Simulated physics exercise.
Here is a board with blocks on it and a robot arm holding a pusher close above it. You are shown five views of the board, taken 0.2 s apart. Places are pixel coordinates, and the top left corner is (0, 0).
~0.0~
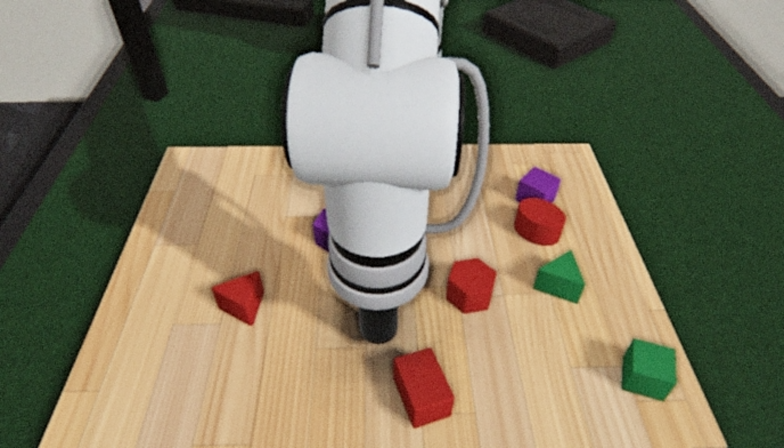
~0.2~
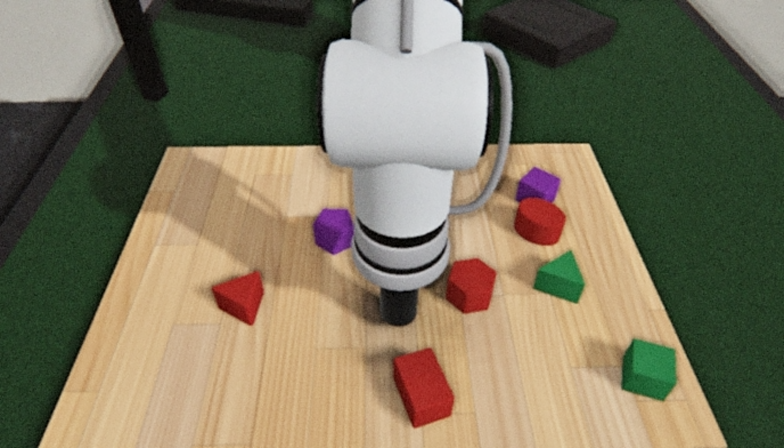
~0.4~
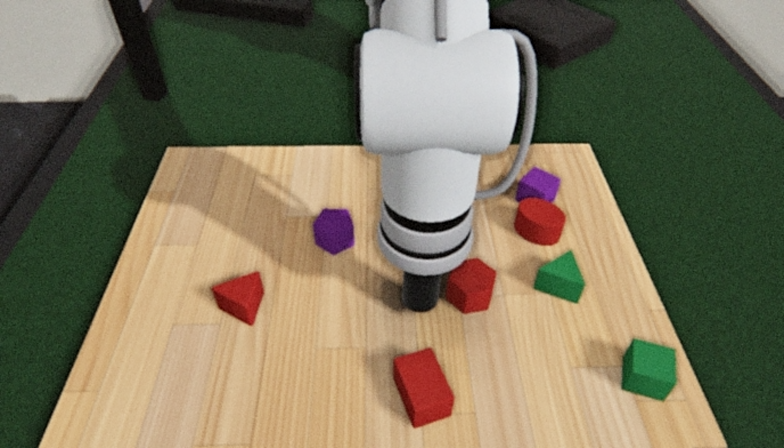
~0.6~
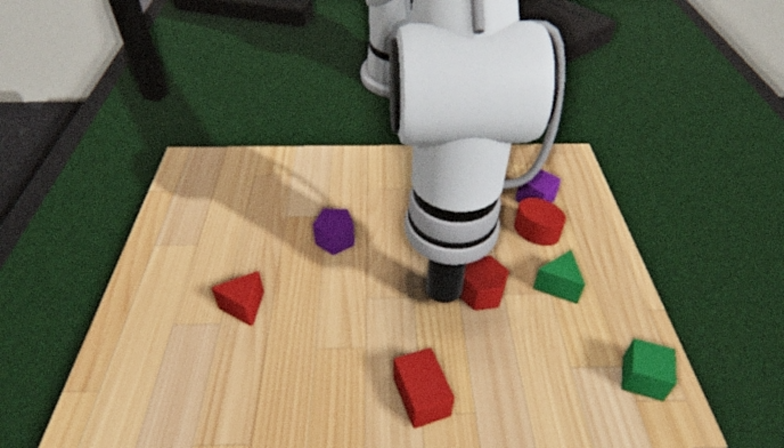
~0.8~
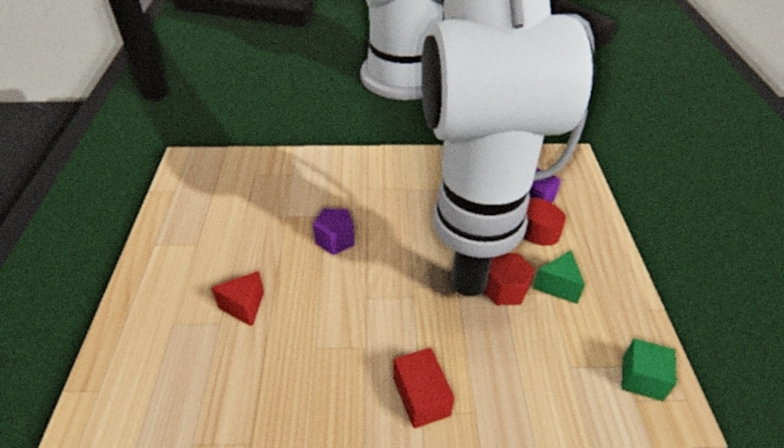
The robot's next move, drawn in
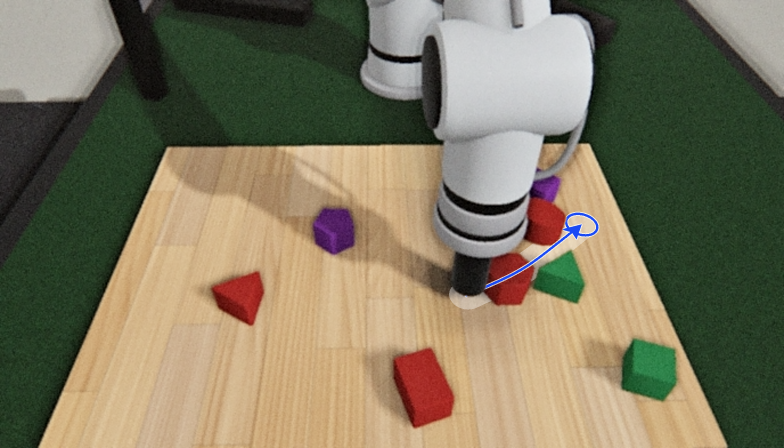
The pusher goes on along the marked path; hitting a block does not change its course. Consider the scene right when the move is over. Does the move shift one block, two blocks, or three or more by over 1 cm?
Shifted over 1 cm: Three or more.
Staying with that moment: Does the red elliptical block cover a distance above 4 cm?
Going by the path, no.
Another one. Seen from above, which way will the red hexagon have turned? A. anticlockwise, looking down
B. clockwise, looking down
My answer is option B.
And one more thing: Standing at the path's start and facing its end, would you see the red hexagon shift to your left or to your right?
Gets pushed right.
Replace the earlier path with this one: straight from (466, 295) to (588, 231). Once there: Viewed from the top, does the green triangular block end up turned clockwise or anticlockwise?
Answer: Against the clock.
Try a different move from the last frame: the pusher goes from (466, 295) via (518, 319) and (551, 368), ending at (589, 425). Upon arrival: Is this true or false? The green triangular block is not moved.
The statement is false.
Drawn move, from (466, 295) by way of (533, 262) to (582, 224).
On the path given first. One third of the way, pusher at (516, 262); red hexagon at (558, 264), turned 60° clockwise; green triangular block at (596, 271), turned 30° anticlockwise.
Two thirds of the way, pusher at (554, 237); red hexagon at (574, 262), turned 80° clockwise; red elliptical block at (545, 204), turned 25° anticlockwise; green triangular block at (612, 277), turned 15° anticlockwise.
At the end, pusher at (586, 212); red hexagon at (574, 262), turned 80° clockwise; purple four-sided block at (535, 172), turned 10° clockwise; red elliptical block at (548, 196), turned 65° anticlockwise; green triangular block at (612, 277), turned 15° anticlockwise.
